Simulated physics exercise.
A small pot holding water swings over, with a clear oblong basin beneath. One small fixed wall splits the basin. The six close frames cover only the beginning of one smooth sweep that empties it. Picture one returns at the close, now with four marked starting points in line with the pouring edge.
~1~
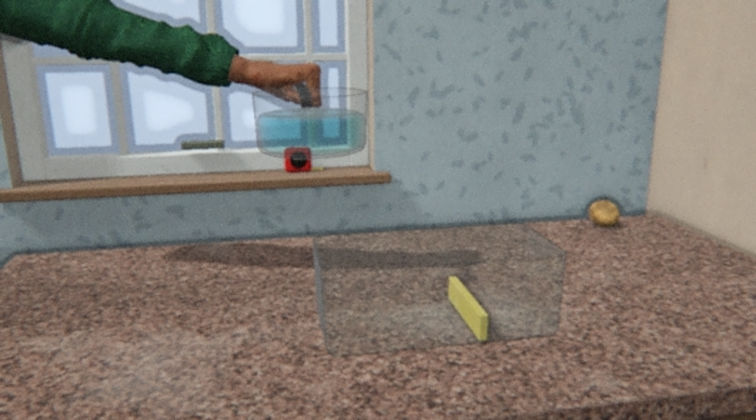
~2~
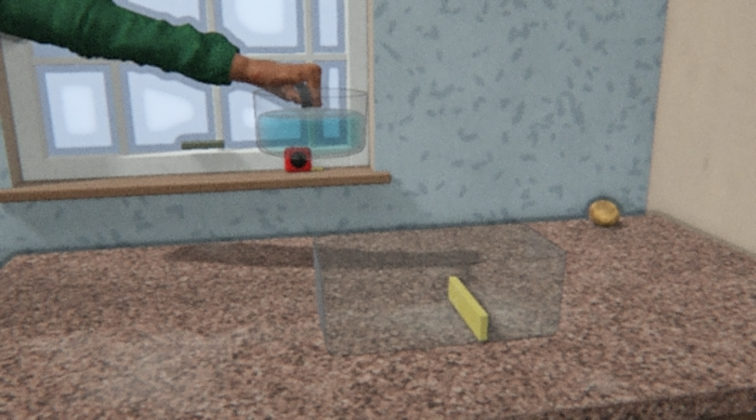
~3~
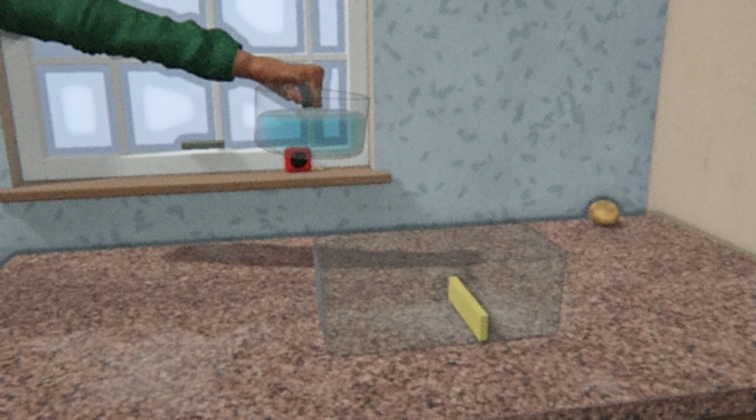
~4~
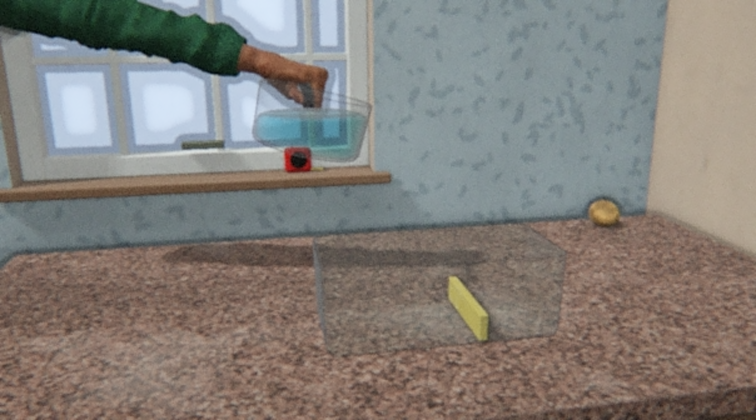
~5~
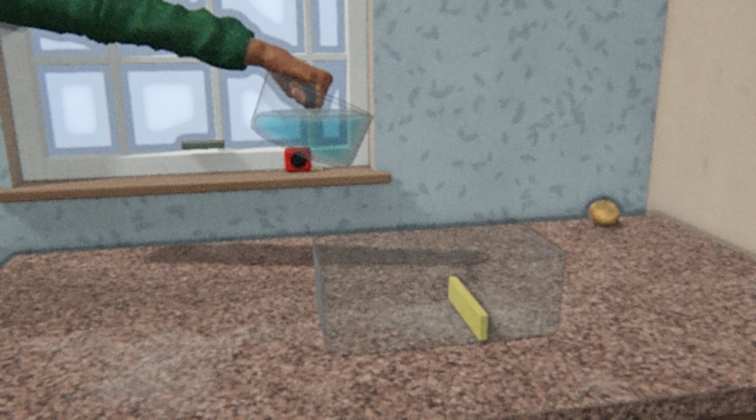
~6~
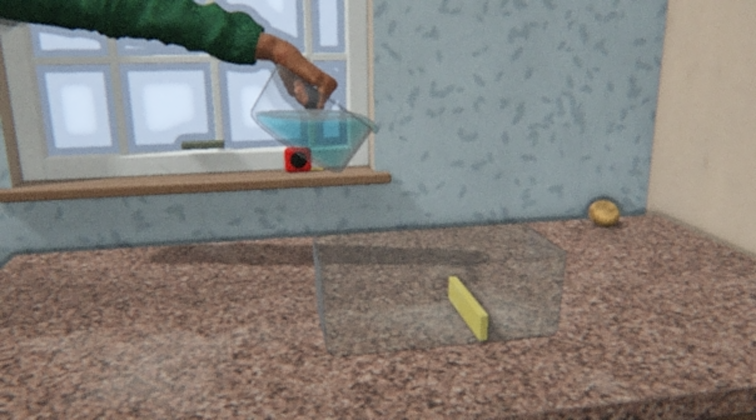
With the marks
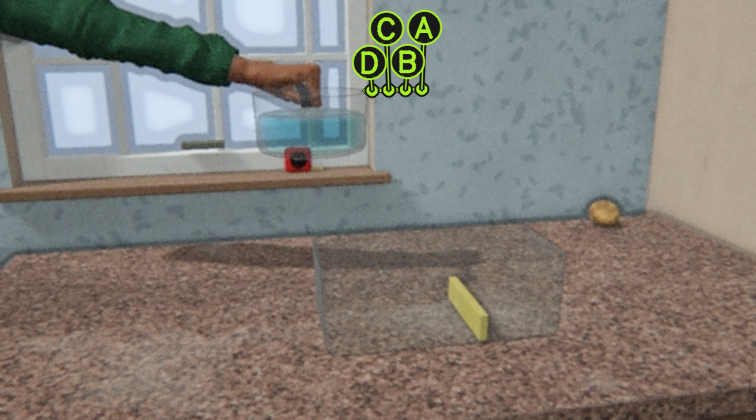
A hand in a green sleeve holds a clear pot of blue water at upper left, in front of a window, above a speckled reddish-brown counter seen from the front and slightly above. A clear oblong basin with a yellow slab inside sits below, a small red object by the sill, a golden ball at right. The hand tilts the pot steadily rightward until water reaches its lip; the camera stays still.
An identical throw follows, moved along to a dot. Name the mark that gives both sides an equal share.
A is best.
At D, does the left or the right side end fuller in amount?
More ends on the left.
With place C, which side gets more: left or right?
More ends on the left.
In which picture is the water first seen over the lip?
Picture 6.
In lime, A at (421, 89); B at (405, 89); C at (388, 90); D at (372, 90).
With A, about 48 % ends left of the wall and 51 % right of it.
With B, about 73 % ends left of the wall and 25 % right of it.
With C, about 94 % ends left of the wall and 5 % right of it.
With D, about 91 % ends left of the wall and 8 % right of it.
